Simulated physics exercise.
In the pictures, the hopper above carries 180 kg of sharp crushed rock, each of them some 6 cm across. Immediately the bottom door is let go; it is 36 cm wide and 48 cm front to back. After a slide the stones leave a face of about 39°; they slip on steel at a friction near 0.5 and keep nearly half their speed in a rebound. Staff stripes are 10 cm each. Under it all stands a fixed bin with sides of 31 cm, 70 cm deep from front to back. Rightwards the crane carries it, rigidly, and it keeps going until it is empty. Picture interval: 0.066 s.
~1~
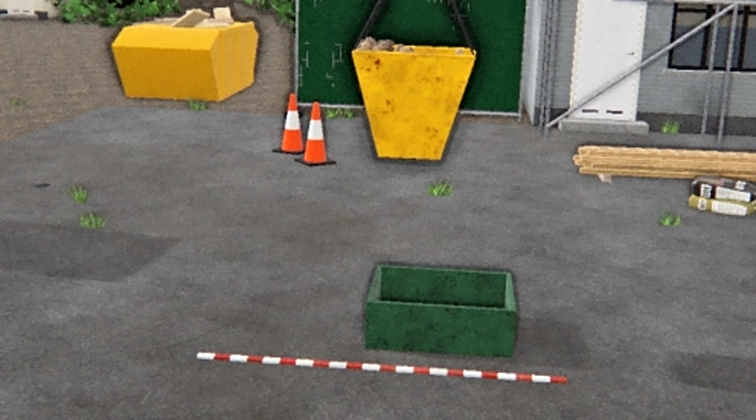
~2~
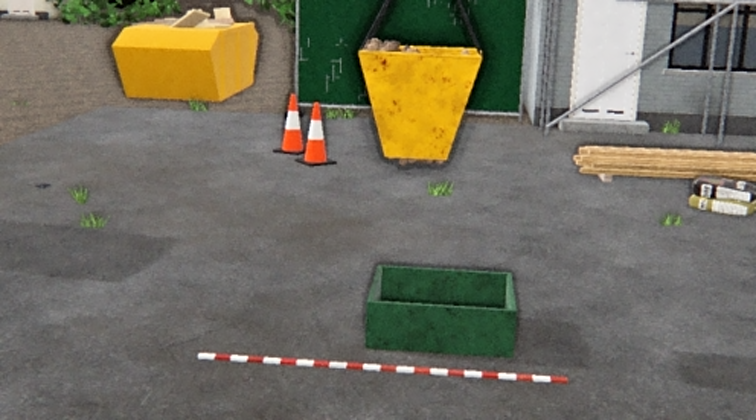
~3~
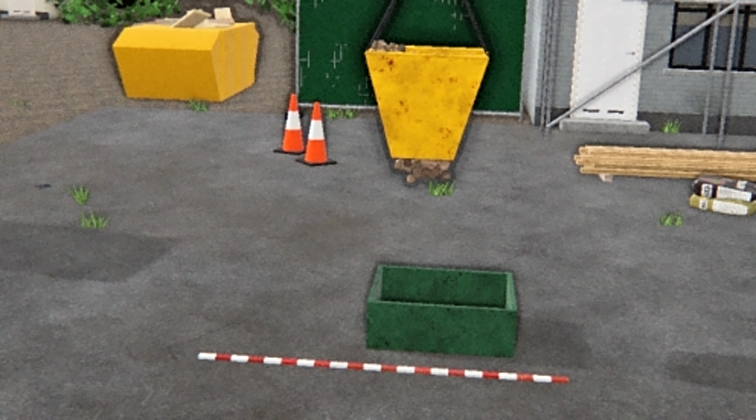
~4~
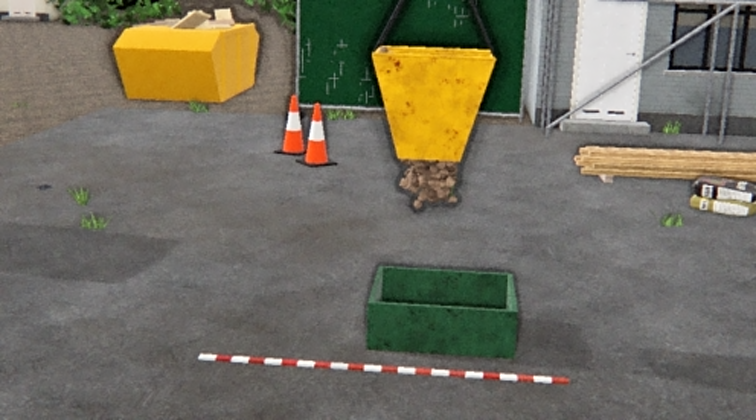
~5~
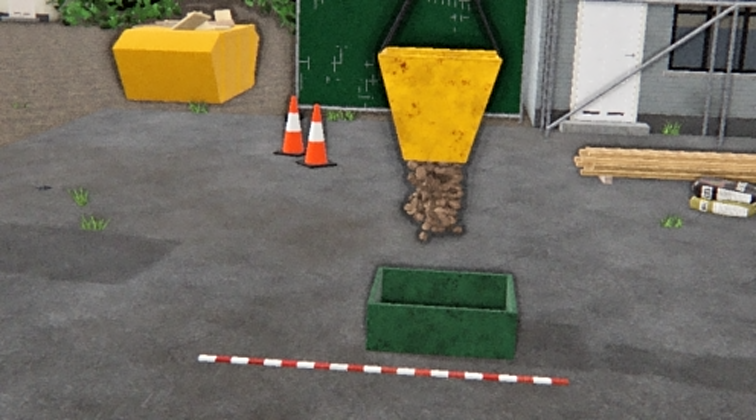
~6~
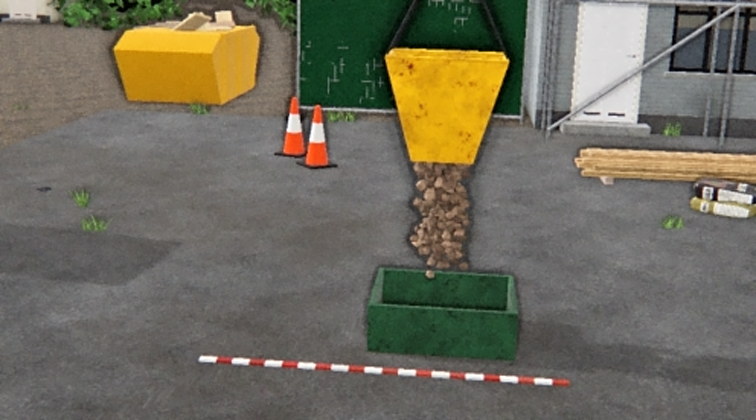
Yellow hopper hung from dark cables drifting right across a paved yard, dropping brown stones from its base above a green bin.
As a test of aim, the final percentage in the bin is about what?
It is about 92 per cent.
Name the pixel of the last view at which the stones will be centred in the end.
About (467, 314).
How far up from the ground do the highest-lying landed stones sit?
40 cm.
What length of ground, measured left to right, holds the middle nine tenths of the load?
About 90 cm.
Then, 0.4 s after the last picture, 5 % in the hopper, 95 % falling or lying in the bin; the stones farthest right are at (505, 326).
Then, 0.8 s after the last picture, 0 % in the hopper, 93 % falling or lying in the bin, 7 % falling or lying beside or right of the bin; the stones farthest right are at (561, 329).
Then, 1.4 s after the last picture, 0 % in the hopper, 92 % falling or lying in the bin, 8 % falling or lying beside or right of the bin; the stones farthest right are at (625, 342).
Then, 2.3 s after the last picture, 0 % in the hopper, 92 % falling or lying in the bin, 8 % falling or lying beside or right of the bin; the stones farthest right are at (627, 342).
Then, 4.2 s after the last picture, 0 % in the hopper, 92 % in the bin, 8 % beside or right of the bin; the stones farthest right are at (627, 342).
